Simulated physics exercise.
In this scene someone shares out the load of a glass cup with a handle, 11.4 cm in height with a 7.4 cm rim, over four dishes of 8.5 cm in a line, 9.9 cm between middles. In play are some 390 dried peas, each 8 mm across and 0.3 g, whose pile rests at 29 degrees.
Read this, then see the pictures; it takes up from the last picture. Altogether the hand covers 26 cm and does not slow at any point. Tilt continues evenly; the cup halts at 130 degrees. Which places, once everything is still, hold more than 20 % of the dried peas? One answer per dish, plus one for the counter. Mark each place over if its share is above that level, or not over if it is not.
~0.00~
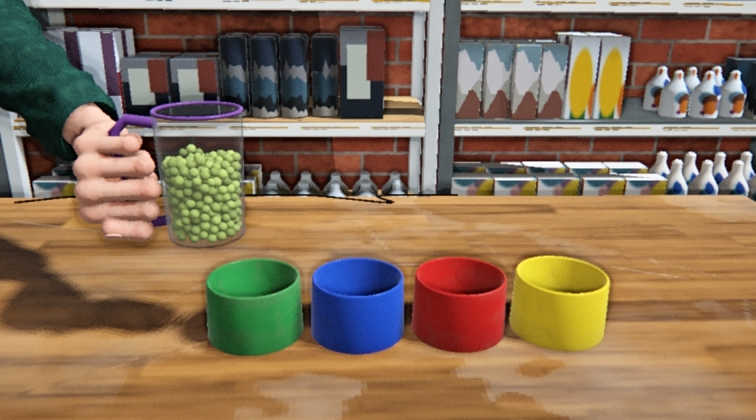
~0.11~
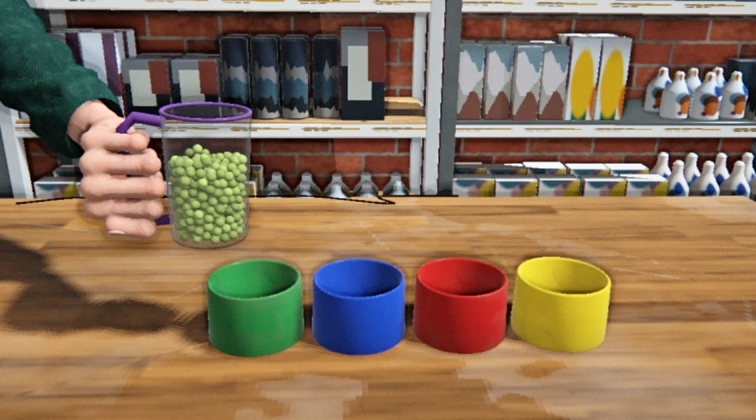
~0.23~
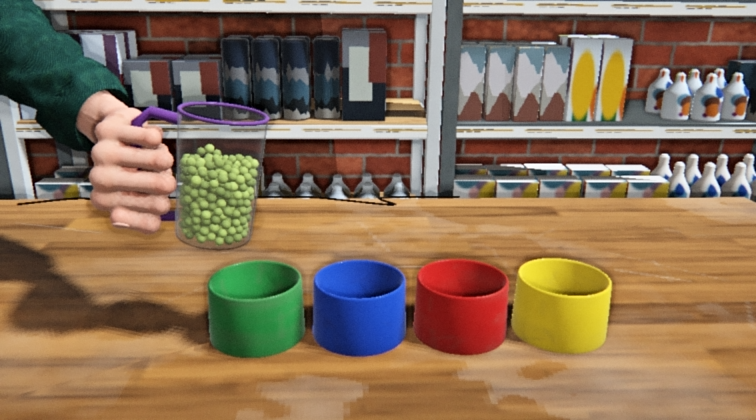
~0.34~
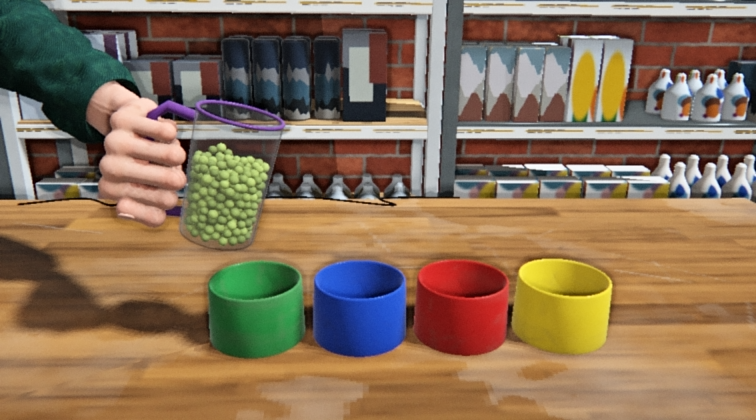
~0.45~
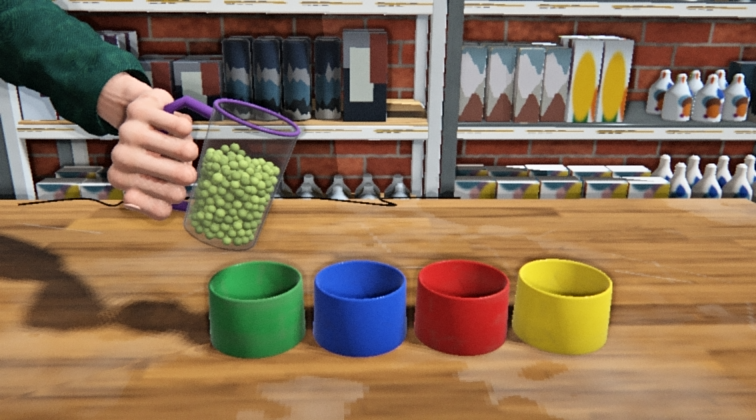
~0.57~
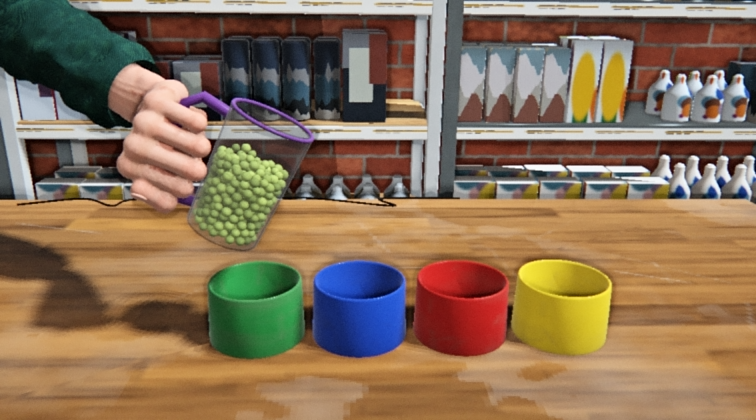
Red: Over, blue: Not over, green: Not over, yellow: Not over, counter: Not over.
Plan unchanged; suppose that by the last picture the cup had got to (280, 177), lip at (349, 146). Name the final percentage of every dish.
In the end red holds 0, blue holds 0, green holds 0, yellow holds 90.
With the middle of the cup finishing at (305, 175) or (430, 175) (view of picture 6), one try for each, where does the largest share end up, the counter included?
On the first run most goes to blue, and on the second to red.
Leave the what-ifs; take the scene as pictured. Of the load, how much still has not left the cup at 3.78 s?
About 0 percent.
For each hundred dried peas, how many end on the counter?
About 5 percent.
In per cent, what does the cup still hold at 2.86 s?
I'd put it at roughly 0 per cent.
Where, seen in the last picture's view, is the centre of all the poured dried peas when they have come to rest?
Estimated resting centre: Around (467, 304).
After 1.94 s, tilt 97 degrees; cup holds 100 %.
Then, at 2.86 s, tilt 130 degrees; cup holds 0 %, red 95 %.
After 3.78 s, tilt 130 degrees; cup holds 0 %, red 95 %.
By 4.1 s all is still; red 95 %, blue 0 %, green 0 %, yellow 0 %, counter 5 %.
